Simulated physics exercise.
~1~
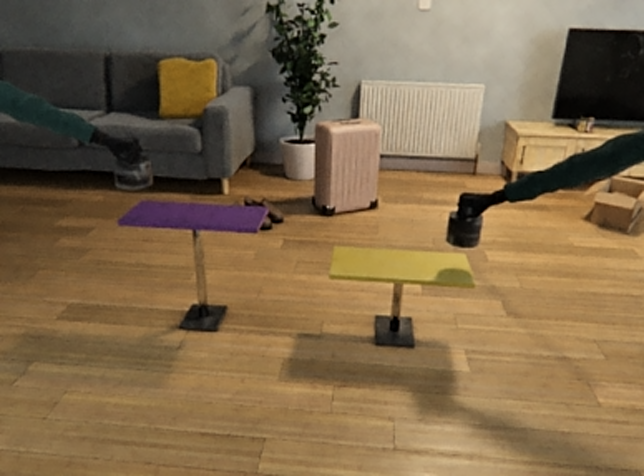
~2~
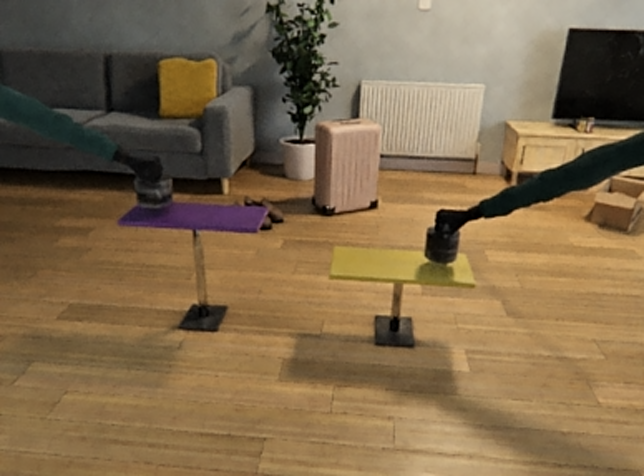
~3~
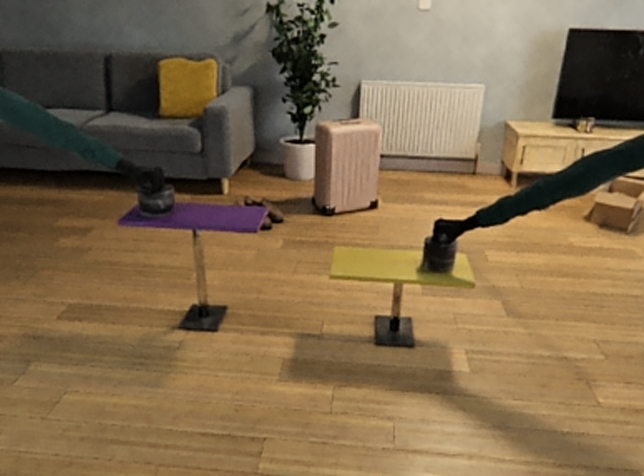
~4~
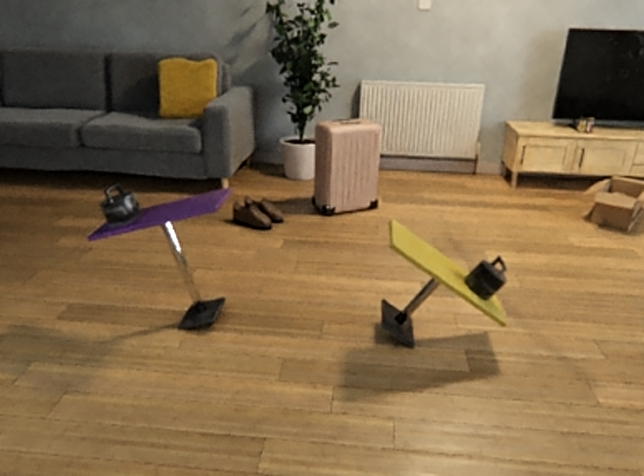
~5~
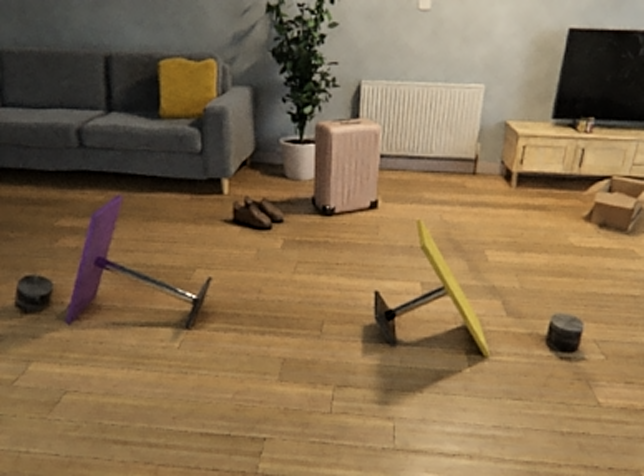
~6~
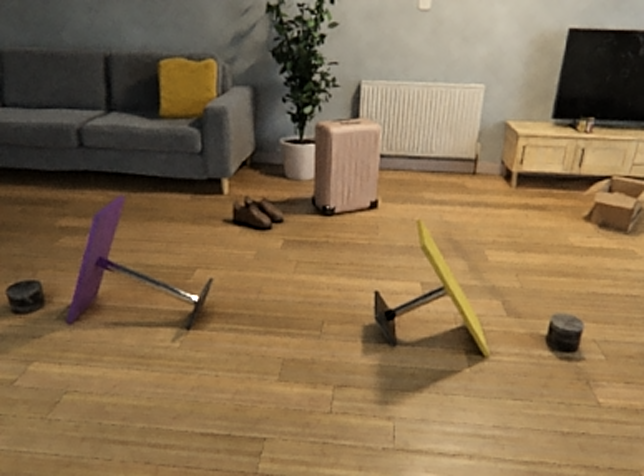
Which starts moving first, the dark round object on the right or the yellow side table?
The dark round object on the right moves first, as a hand lowers it onto the yellow side table. The table only starts tipping later, once the hand has let go.
